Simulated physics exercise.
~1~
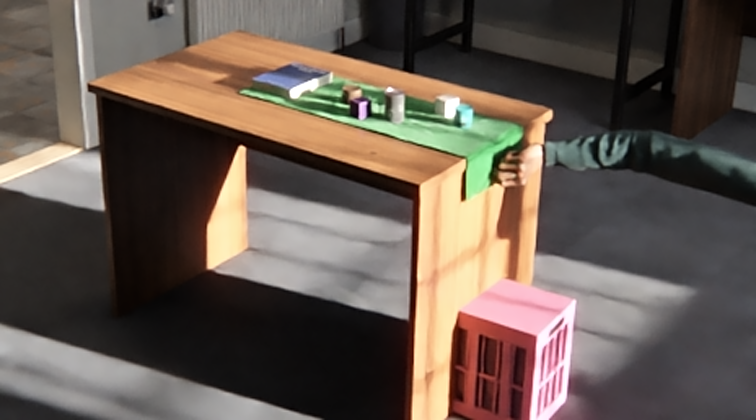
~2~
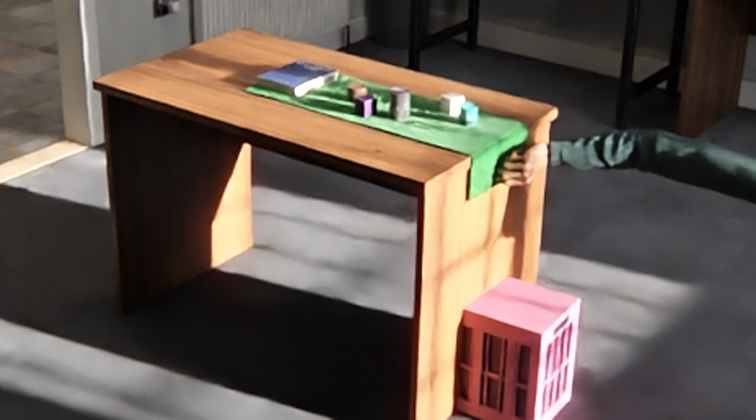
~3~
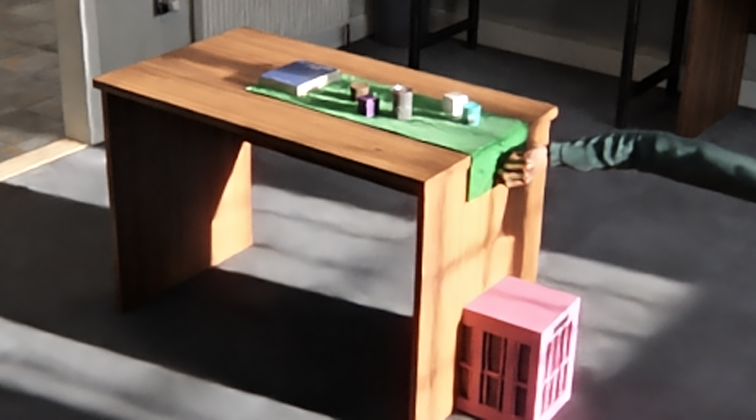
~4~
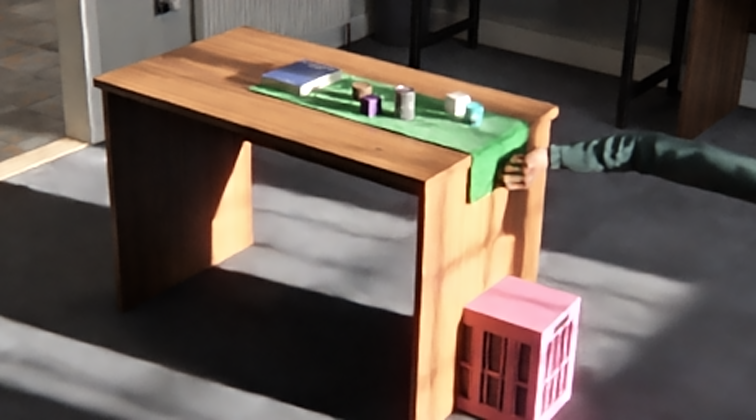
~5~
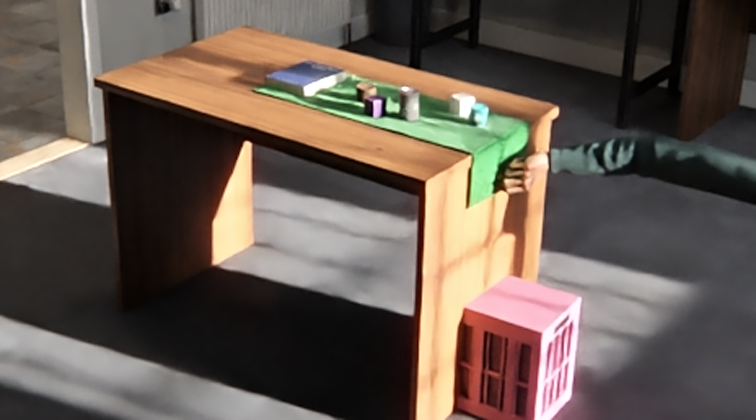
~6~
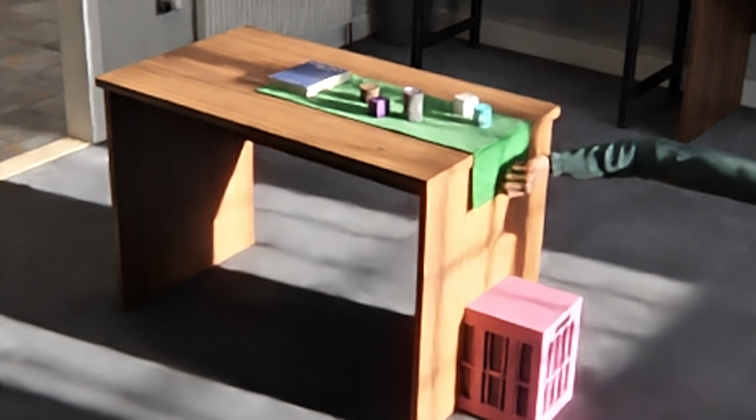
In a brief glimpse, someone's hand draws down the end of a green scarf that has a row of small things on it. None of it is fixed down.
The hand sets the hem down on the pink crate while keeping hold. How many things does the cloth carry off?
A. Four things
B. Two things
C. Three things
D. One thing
Answer: C.
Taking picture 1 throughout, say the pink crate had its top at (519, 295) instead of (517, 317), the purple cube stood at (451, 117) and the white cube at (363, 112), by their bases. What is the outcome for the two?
As for the purple cube, it leaves the top; as for the white cube, it holds its spot.
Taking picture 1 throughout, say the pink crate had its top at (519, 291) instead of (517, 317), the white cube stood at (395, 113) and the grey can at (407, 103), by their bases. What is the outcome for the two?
The white cube stays on, the grey can holds on.
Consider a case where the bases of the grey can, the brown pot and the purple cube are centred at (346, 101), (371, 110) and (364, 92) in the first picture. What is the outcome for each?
Record - grey can retained; brown pot retained; purple cube retained.
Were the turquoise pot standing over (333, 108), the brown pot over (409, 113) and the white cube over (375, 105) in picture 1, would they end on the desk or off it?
Briefly: Turquoise pot stays; brown pot drops; white cube stays.
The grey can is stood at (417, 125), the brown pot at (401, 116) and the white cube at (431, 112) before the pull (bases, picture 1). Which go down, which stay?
The grey can is lost, the brown pot is lost, the white cube is lost.
Early on, hem near (498, 238); turquoise pot gone.
Midway, hem near (497, 273); turquoise pot and white cube gone.
Near the end, hem on the crate; turquoise pot, white cube and grey can gone.
Finally, hem on the crate; turquoise pot, white cube and grey can gone. The count of fallen things is three.
